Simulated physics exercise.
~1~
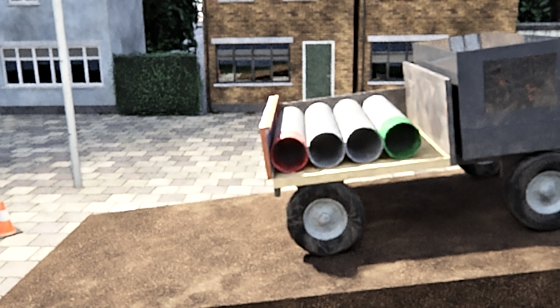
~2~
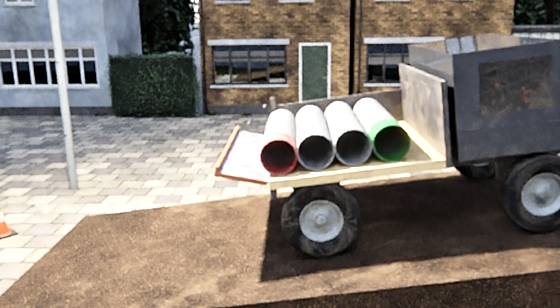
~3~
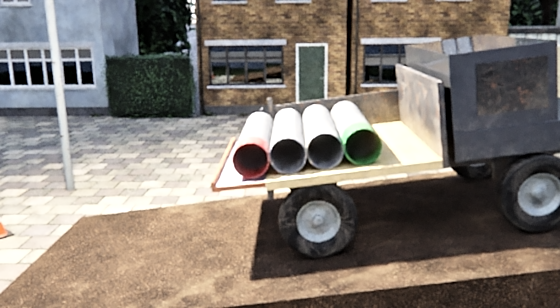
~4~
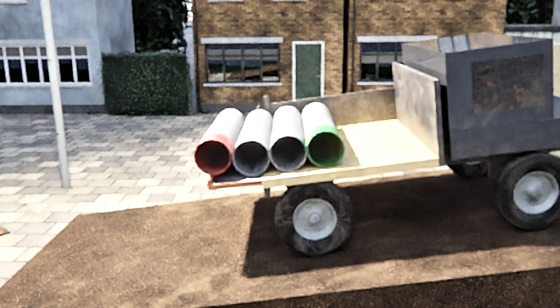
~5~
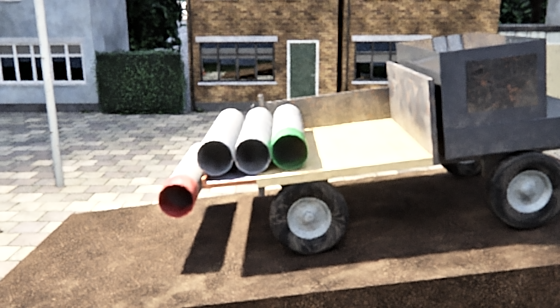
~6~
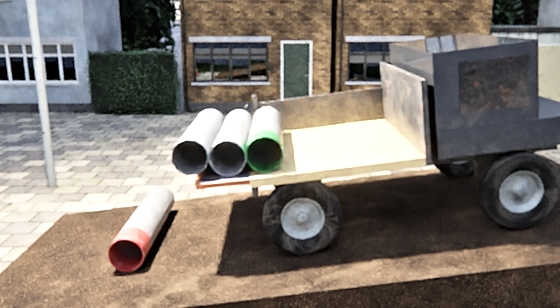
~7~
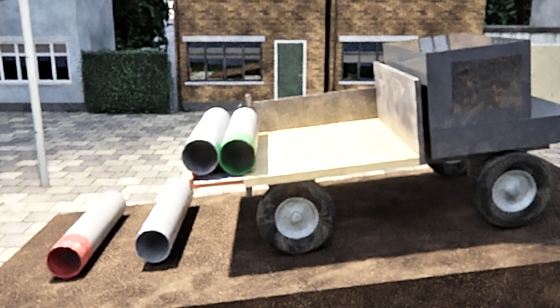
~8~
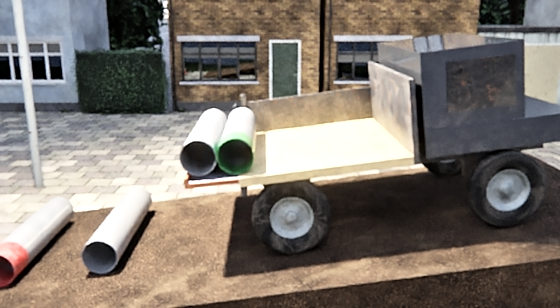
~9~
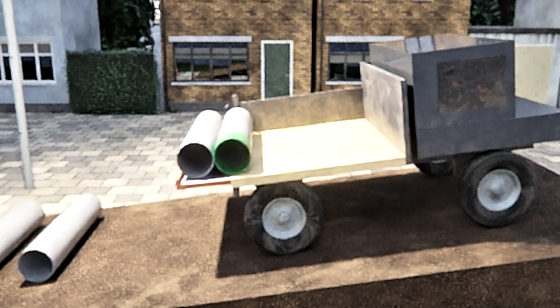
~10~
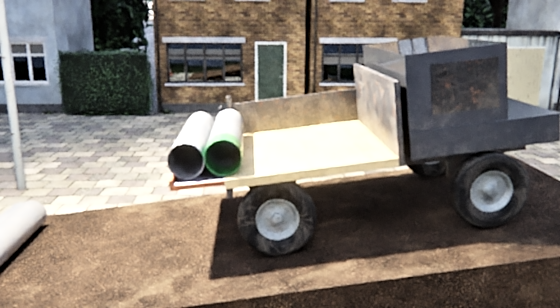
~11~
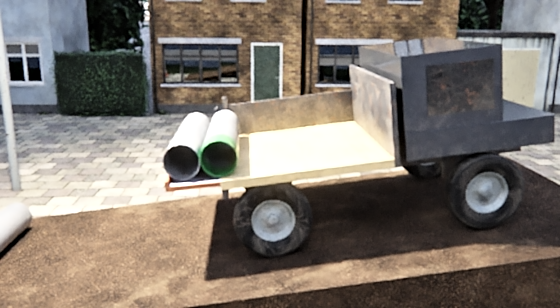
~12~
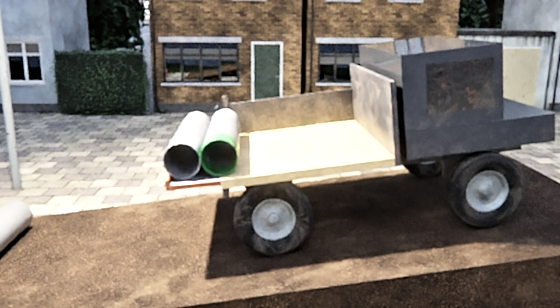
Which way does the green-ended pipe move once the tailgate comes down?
It rolls to the left along the bed, towards the lowered tailgate.
